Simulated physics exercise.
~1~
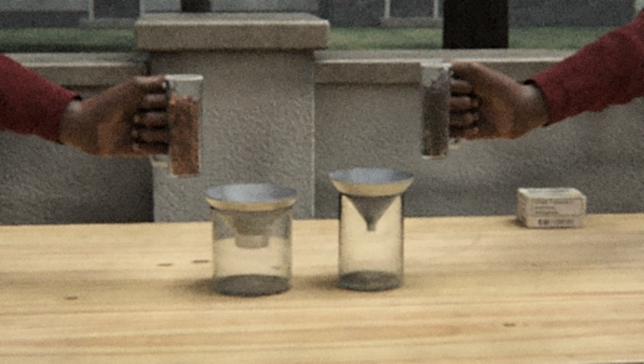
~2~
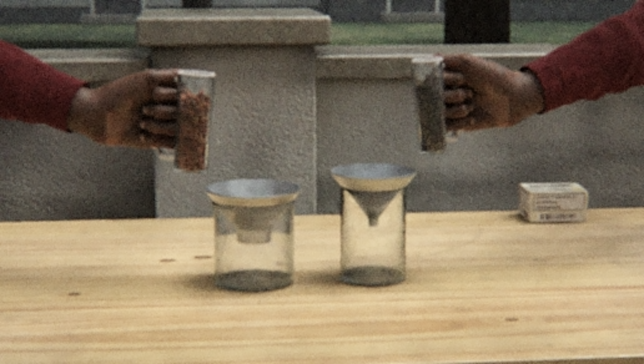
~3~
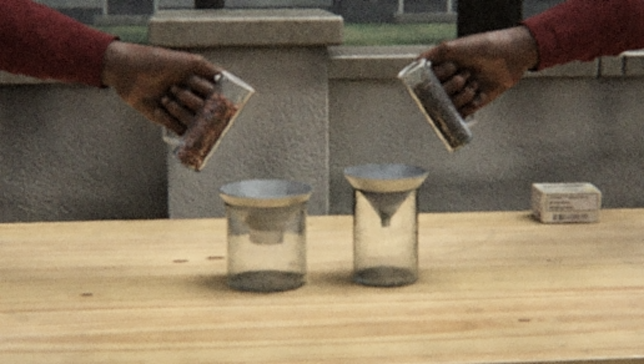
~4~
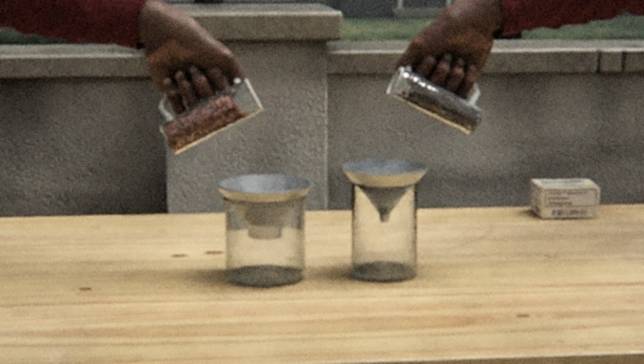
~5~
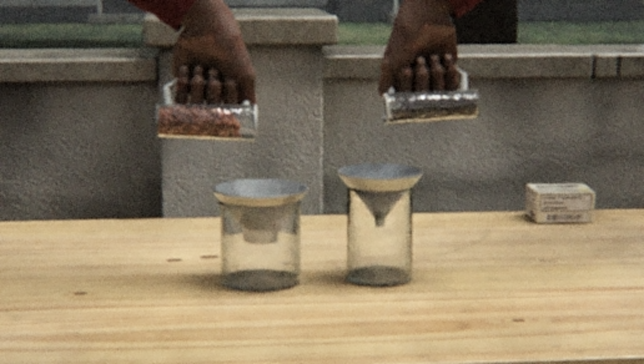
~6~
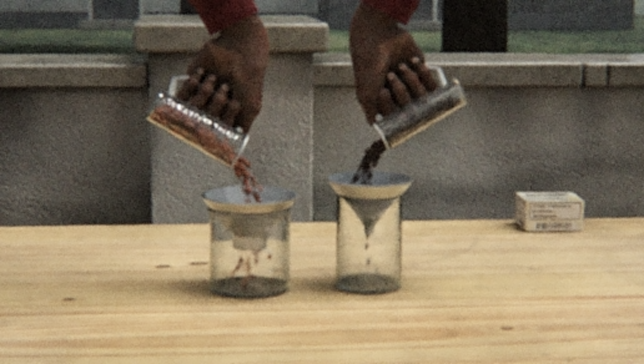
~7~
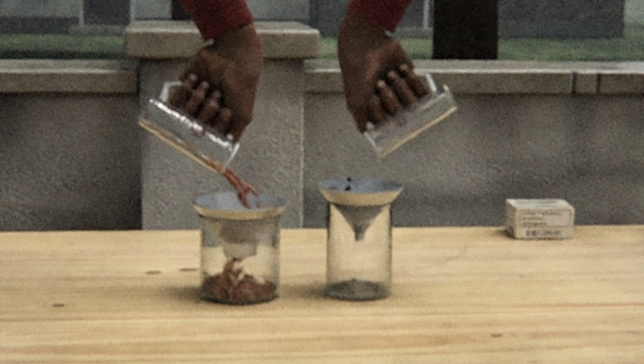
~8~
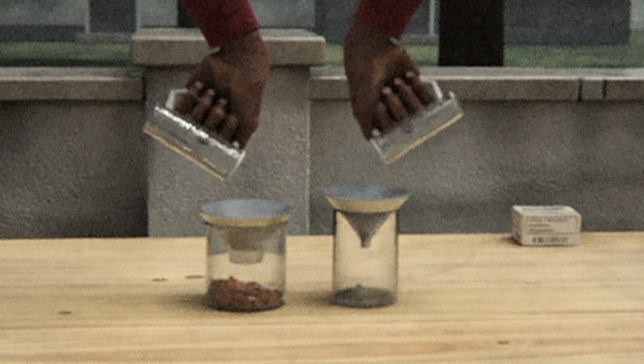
Two hands tipped clear cups over funnels set in glass jars on a wooden table, pouring out reddish bits on the left and dark ones on the right; the reddish bits all dropped into their jar, while nearly all the dark ones stuck in the funnel.
